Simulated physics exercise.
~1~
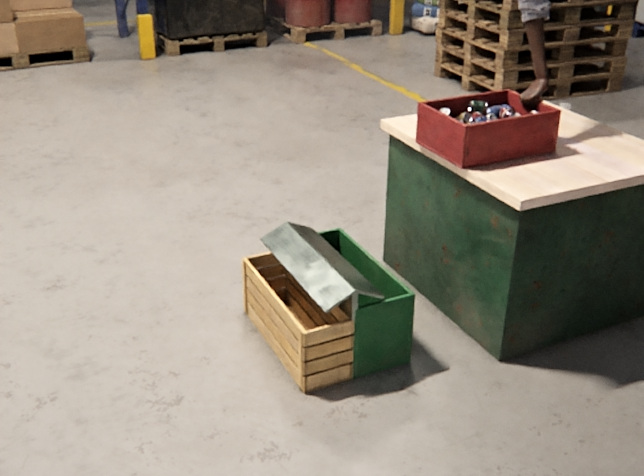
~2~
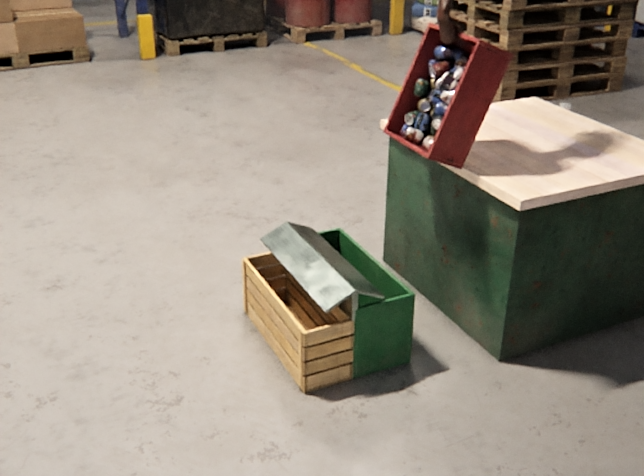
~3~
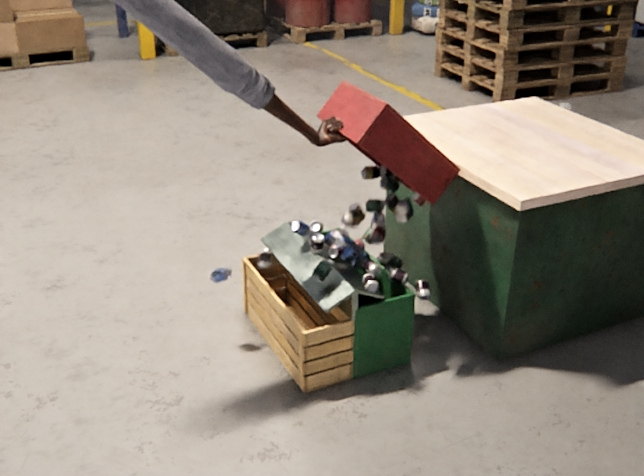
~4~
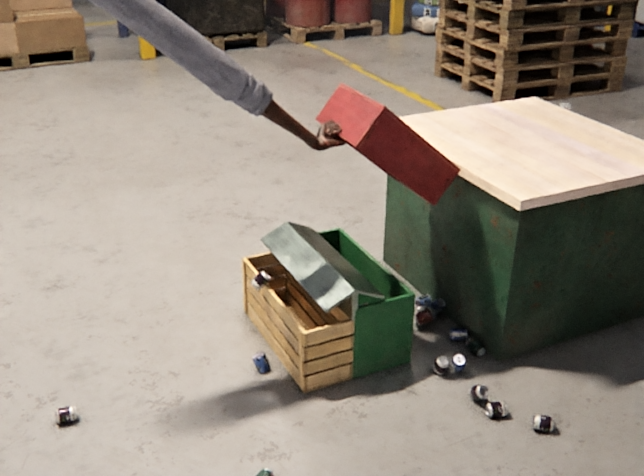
The footage shows a hand lifting a red crate of small cans off a bench and tipping it over a green trough and slatted wooden box topped by a metal ridge. The cans pour out, striking the ridge, and several end up scattered across the floor.
